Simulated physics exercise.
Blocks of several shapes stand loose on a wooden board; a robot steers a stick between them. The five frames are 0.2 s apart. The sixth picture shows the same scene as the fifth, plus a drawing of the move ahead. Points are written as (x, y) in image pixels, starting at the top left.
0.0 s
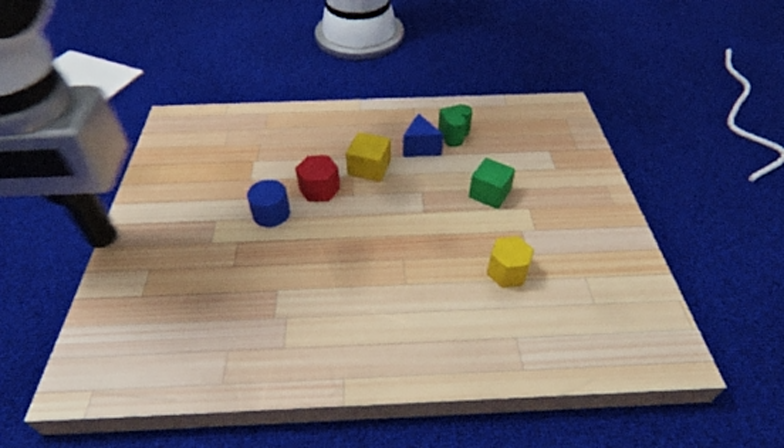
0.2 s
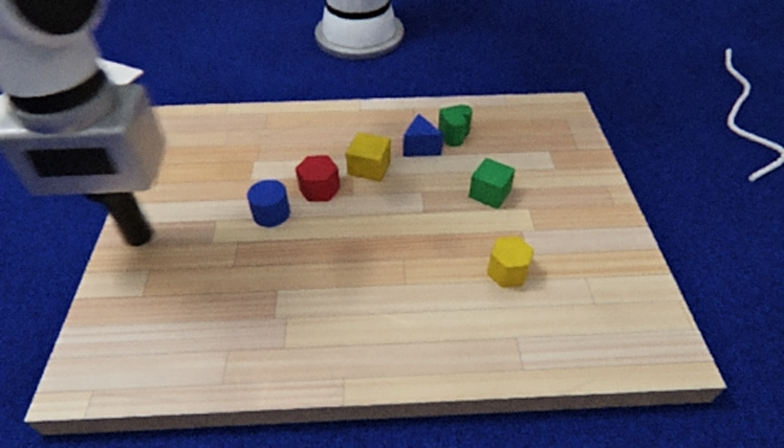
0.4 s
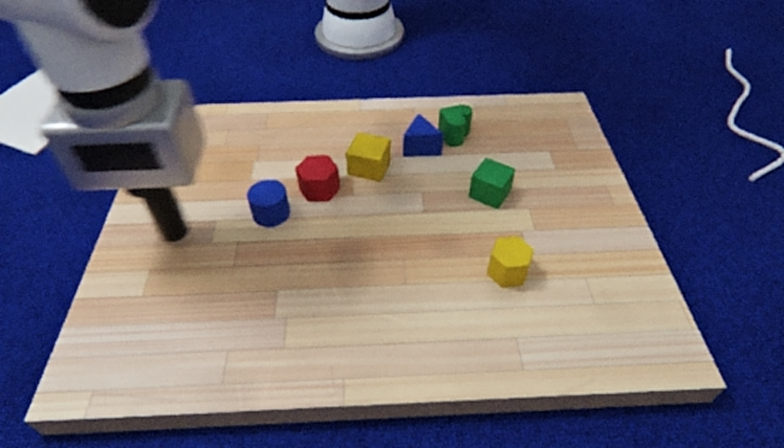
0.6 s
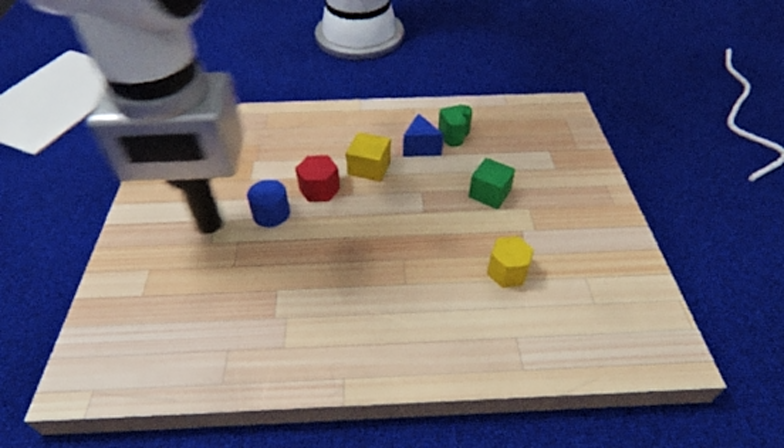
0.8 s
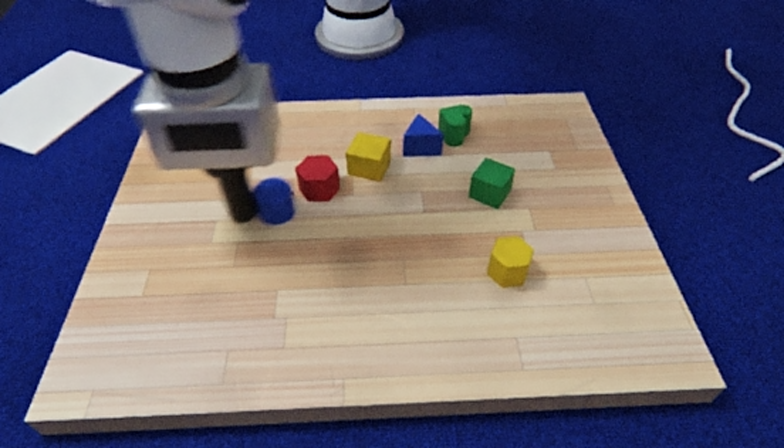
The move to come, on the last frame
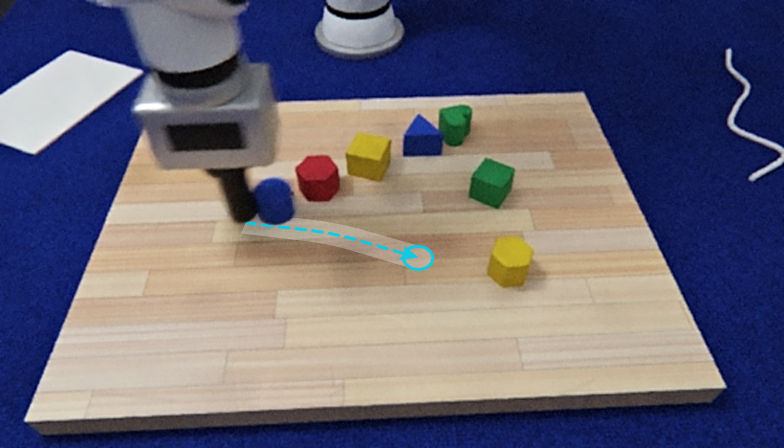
A robot arm holding a dark stick hangs over the left side of a light wooden board on blue cloth, seen from a fixed view above the front edge. Blue, red and yellow blocks run diagonally towards a blue triangular block and a green one at the back, with another green and a yellow block at right. The arm glides steadily rightward and its stick nudges the round blue block slightly right.
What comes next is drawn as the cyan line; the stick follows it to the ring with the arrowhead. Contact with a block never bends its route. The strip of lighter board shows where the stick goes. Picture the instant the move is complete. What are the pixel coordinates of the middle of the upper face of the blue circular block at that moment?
It should be at (326, 187) by then.
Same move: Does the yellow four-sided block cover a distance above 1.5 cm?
The answer is no.
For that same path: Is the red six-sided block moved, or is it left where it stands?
Once the stick is done, the red six-sided block is in a new spot.
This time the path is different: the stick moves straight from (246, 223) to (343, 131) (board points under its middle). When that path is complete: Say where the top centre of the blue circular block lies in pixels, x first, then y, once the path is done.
The centre of its top face lies at (305, 178).
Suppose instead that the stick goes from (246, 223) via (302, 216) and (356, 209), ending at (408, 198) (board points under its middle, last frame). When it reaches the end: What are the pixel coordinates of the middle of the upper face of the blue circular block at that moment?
I'd guess (363, 163).
Drawn move, from (246, 223) via (303, 230) and (360, 241), ending at (418, 258).
The first path, step by step. One third of the way, stick (302, 221); blue circular block (318, 186); red six-sided block (327, 159), turned 30° anticlockwise.
Two thirds of the way, stick (360, 232); blue circular block (326, 187); red six-sided block (328, 159), turned 35° anticlockwise.
At the end, stick (419, 249); blue circular block (326, 187); red six-sided block (328, 159), turned 35° anticlockwise; yellow four-sided block still; yellow six-sided block still.
